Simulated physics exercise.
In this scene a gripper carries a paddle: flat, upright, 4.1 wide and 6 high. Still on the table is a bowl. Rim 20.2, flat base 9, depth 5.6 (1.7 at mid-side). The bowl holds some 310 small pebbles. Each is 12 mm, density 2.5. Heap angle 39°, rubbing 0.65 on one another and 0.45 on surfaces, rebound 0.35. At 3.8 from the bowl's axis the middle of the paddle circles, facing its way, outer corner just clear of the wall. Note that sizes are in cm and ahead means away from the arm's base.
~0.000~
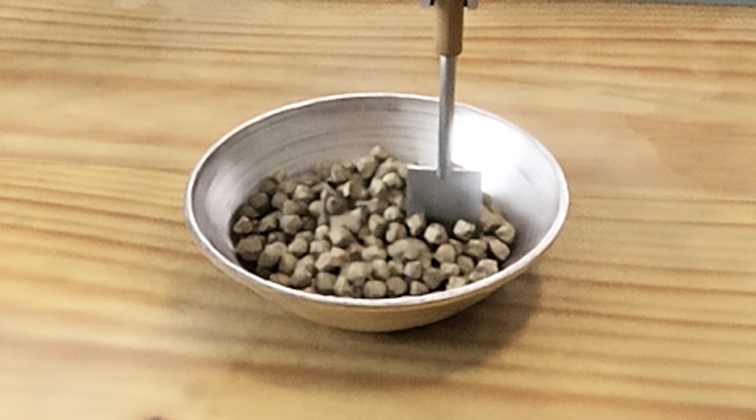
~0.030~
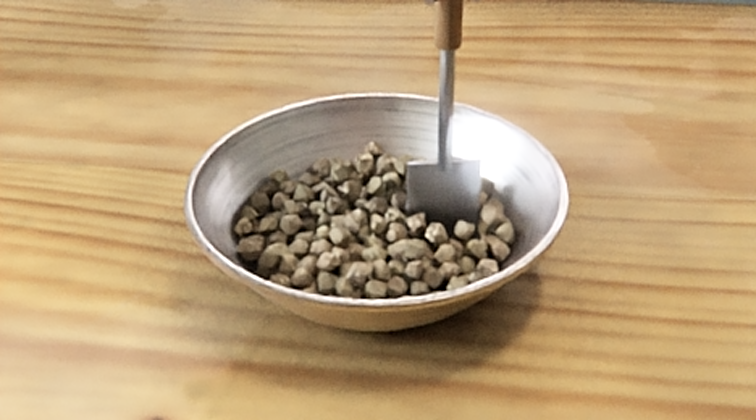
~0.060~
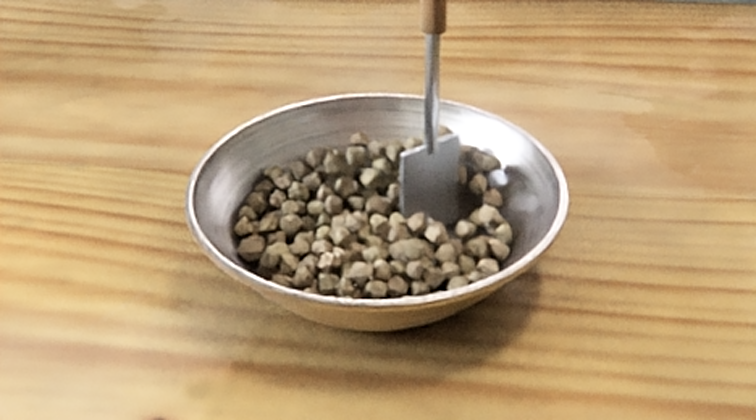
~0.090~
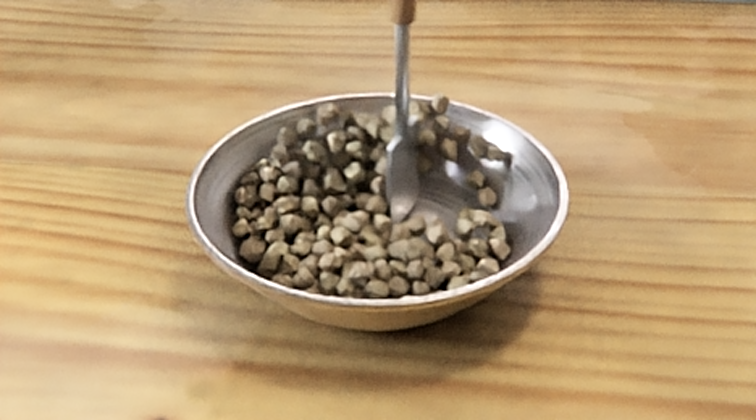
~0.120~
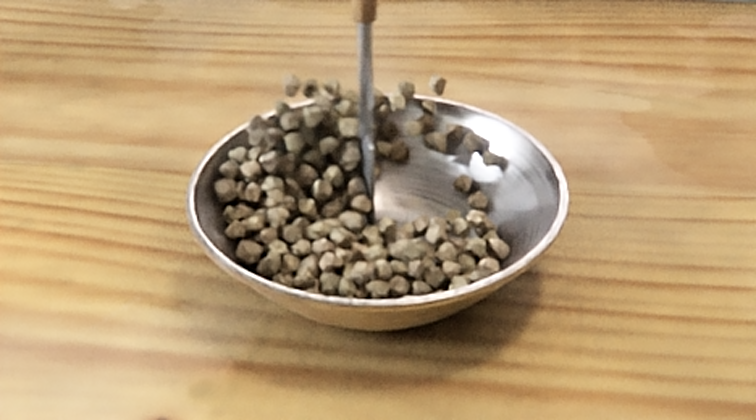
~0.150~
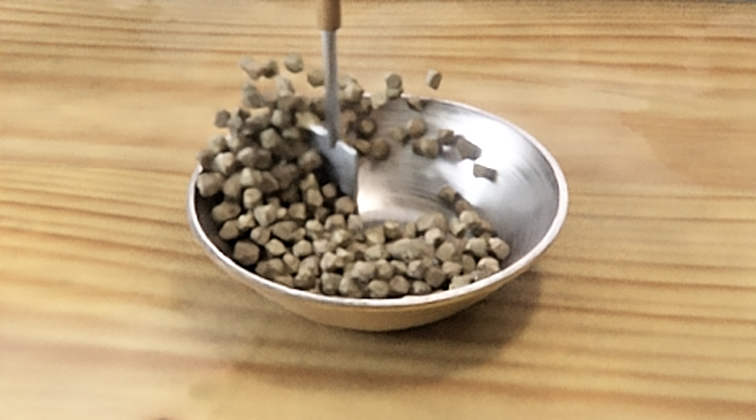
A small metal paddle swept leftward through a shallow metal bowl of brown pebbles on a wooden table, turning as it pushed them into a heap at the left rim and tossed some into the air.
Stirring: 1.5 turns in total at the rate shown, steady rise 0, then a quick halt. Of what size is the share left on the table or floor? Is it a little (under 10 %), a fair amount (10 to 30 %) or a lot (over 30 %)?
A lot, over 30 %.
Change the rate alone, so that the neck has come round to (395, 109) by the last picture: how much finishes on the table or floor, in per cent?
Close to 15 in a hundred.
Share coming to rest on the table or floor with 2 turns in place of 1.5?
Roughly 40 per cent would end up there.
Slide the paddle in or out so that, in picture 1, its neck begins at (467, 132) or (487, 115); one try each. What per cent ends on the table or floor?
Around 55 per cent on the first try, around 45 per cent on the second.
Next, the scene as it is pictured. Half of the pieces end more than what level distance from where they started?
I'd estimate close to 10 cm.
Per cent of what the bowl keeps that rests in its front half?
About 60 per cent.
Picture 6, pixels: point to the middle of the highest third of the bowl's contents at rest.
The centre is near pixel (321, 262).
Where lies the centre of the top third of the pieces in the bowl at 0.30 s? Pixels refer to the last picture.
Somewhere around (408, 265) in the last view.
After 0.30 s, 289° round, highest piece 9 above the table; 255 in the bowl, 26 on the table or floor, 33 in flight or on the tool.
After 0.44 s, 82° round, highest piece 9 above the table; 223 in the bowl, 75 on the table or floor, 16 in flight or on the tool.
After 0.72 s, 180° round, highest piece 5 above the table; 192 in the bowl, 122 on the table or floor.
After 1.42 s, 180° round, highest piece 5 above the table; 192 in the bowl, 122 on the table or floor.
In the end, 192 in the bowl, 122 on the table or floor. That is 39 % on the table or floor.
